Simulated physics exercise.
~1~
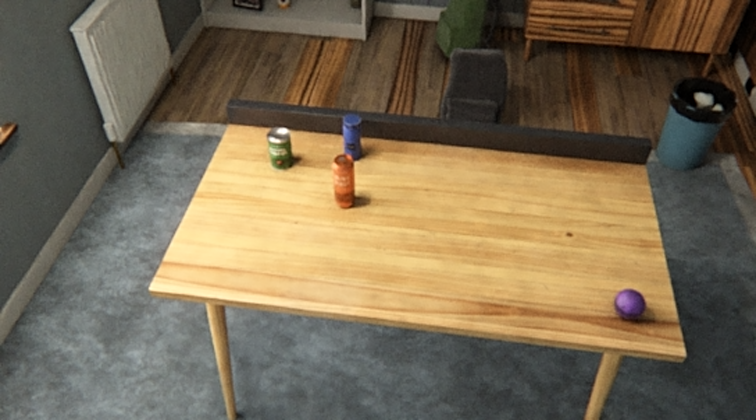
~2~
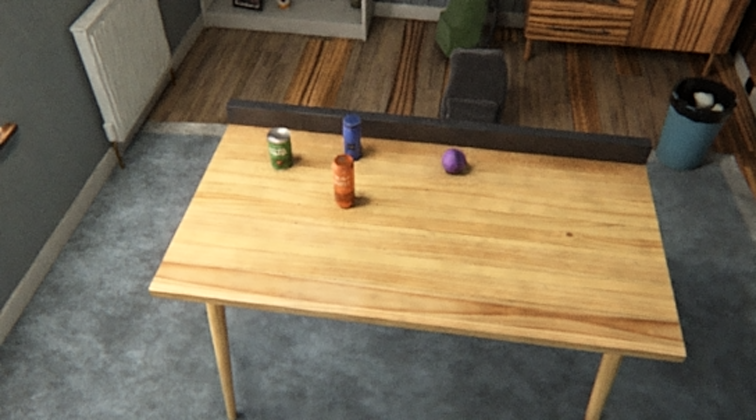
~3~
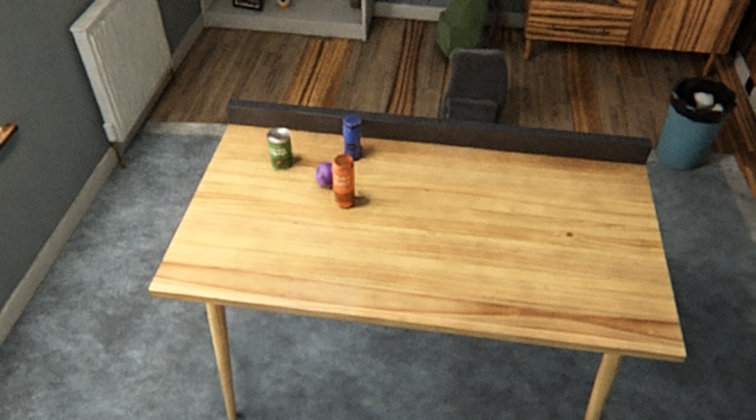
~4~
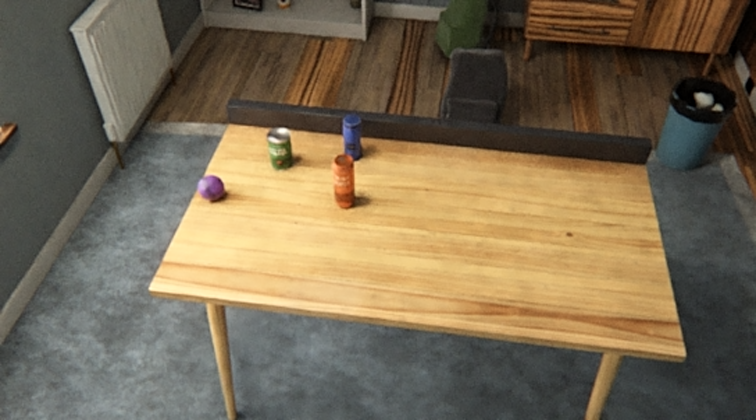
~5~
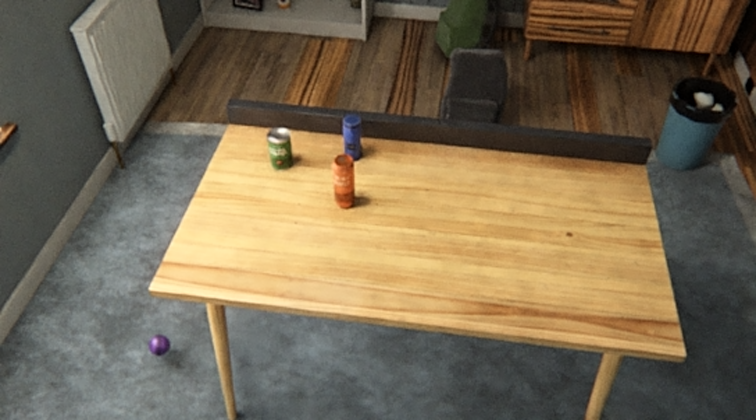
Wooden table with a purple ball rolling to the back ledge, then left past three standing containers and dropping to the floor.
